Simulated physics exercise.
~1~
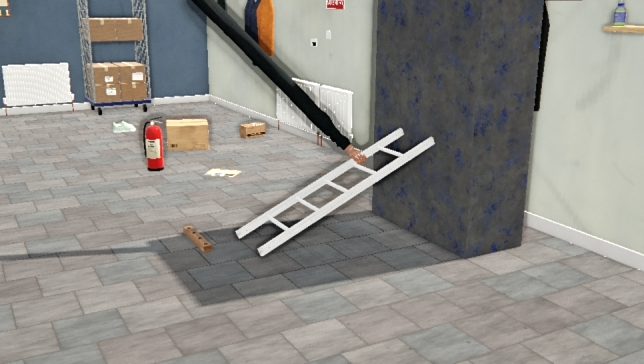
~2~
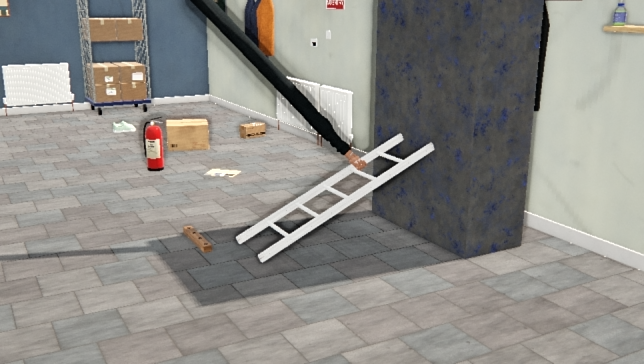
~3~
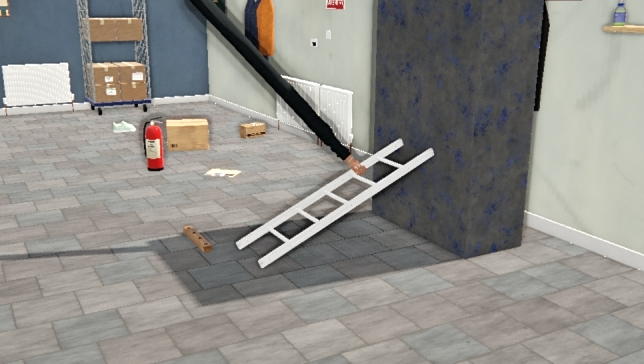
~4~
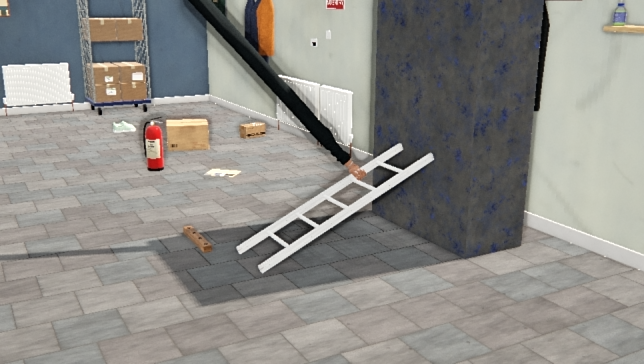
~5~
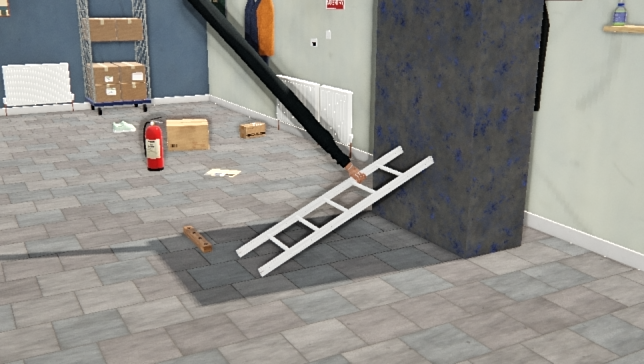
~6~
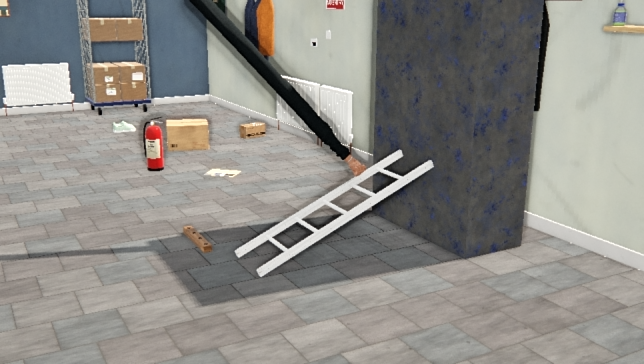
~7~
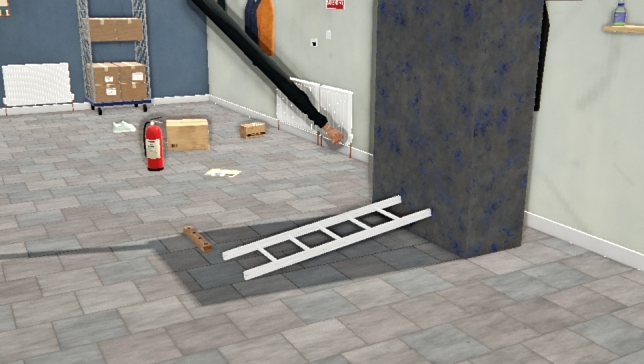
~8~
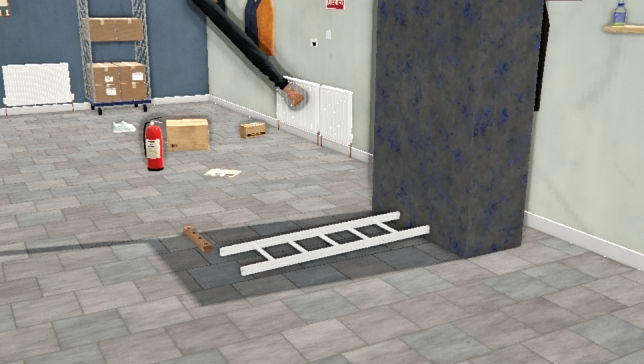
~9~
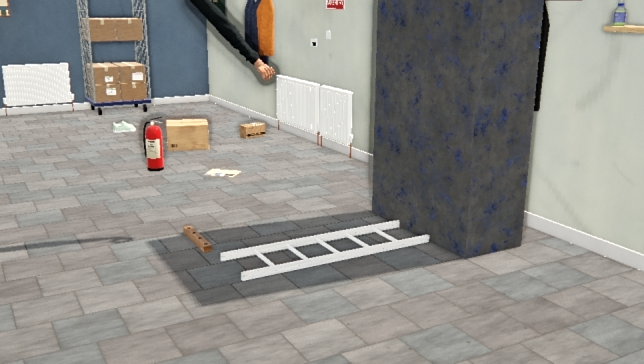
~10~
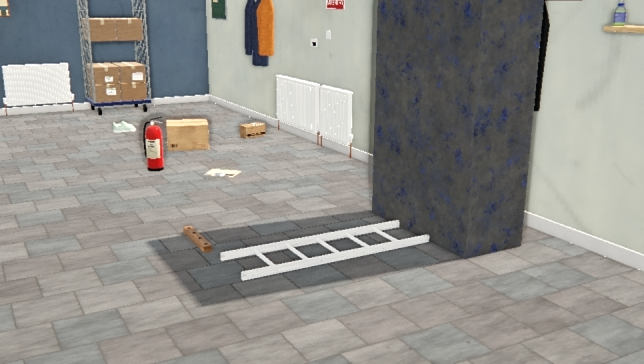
A room with a grey tiled floor is seen from a raised, fixed viewpoint, with a blue wall at the back left and pale walls beyond. A white ladder slants up to the right against a tall dark cupboard mottled with blue, while a brown wooden strip lies on the floor to its left, and a red fire extinguisher and cardboard boxes stand behind. A dark-sleeved arm reaching from the upper left holds the ladder as it shifts slightly lower. The hand lets go and draws back, and the ladder slides down, its slope flattening. The arm leaves, and the ladder rests flat on the floor between strip and cupboard.
